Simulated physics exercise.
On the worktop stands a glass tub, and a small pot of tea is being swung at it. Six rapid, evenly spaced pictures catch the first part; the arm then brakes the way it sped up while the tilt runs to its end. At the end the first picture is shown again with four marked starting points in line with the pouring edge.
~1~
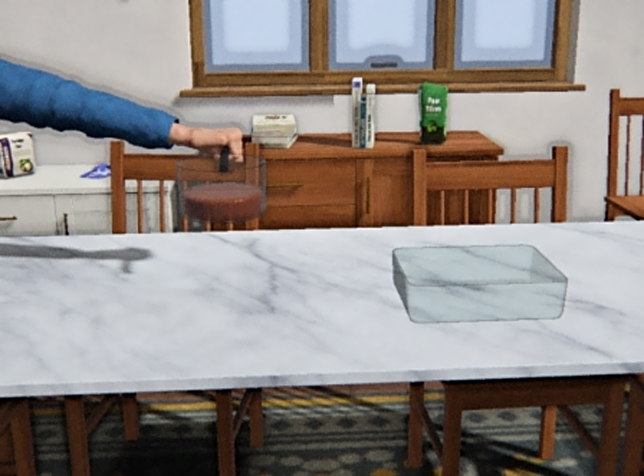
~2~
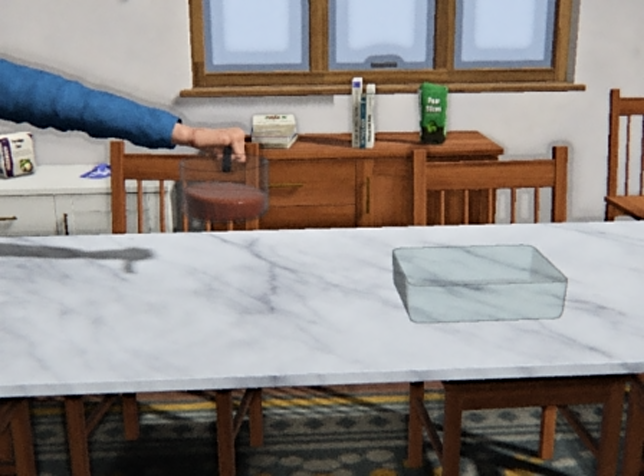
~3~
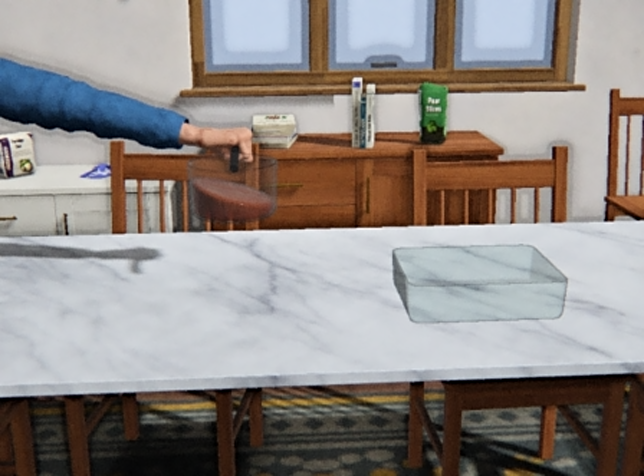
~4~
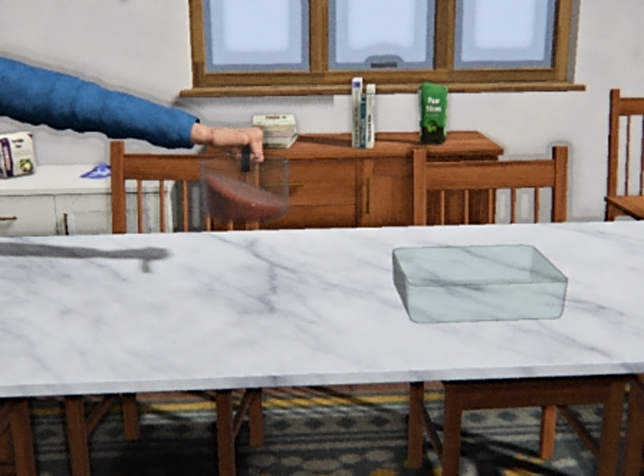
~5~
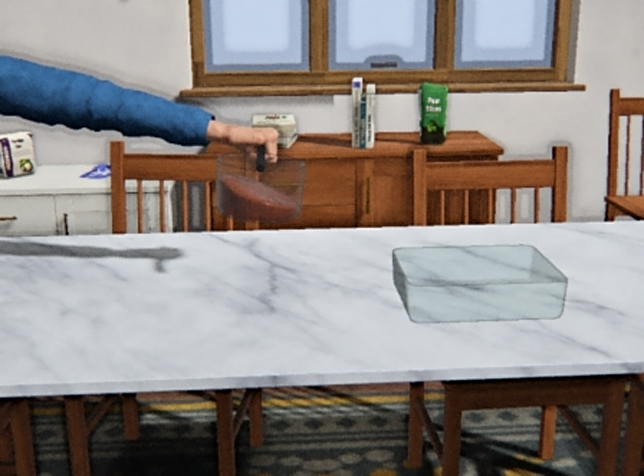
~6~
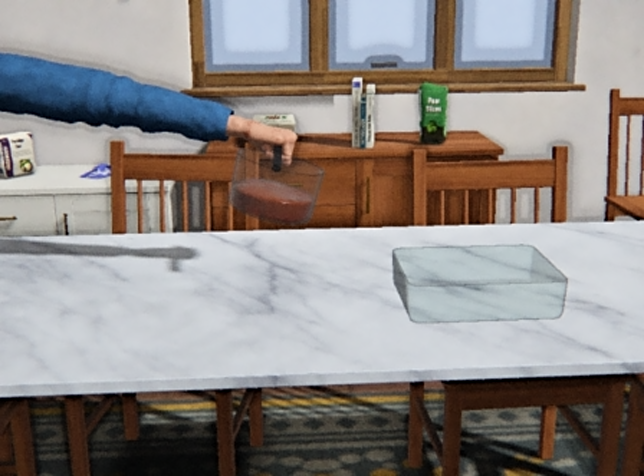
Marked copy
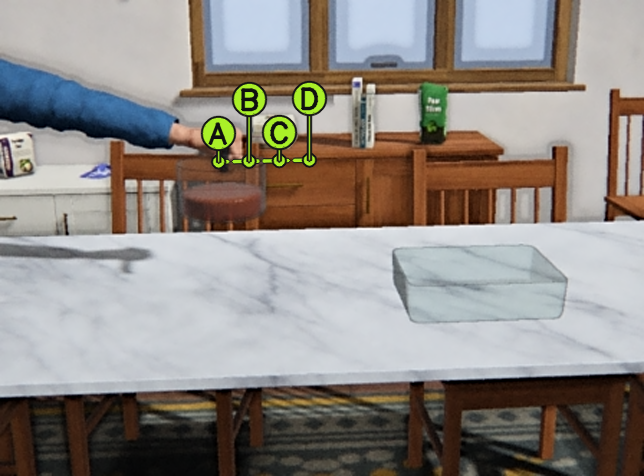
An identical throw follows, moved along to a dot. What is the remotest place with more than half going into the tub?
D will do.
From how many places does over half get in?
One of them.
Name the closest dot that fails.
It is C.
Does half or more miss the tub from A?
Yes.
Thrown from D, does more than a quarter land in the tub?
Yes, it does.
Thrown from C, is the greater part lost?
Yes, it does.
On the marked copy, A at (218, 161); B at (249, 161); C at (279, 160); D at (309, 160).
With A, about 0 % lands in the tub, 100 % falls short.
With B, about 12 % lands in the tub, 85 % falls short and 3 % goes beside or beyond.
With C, about 37 % lands in the tub, 56 % falls short and 8 % goes beside or beyond.
With D, about 62 % lands in the tub, 26 % falls short and 11 % goes beside or beyond.
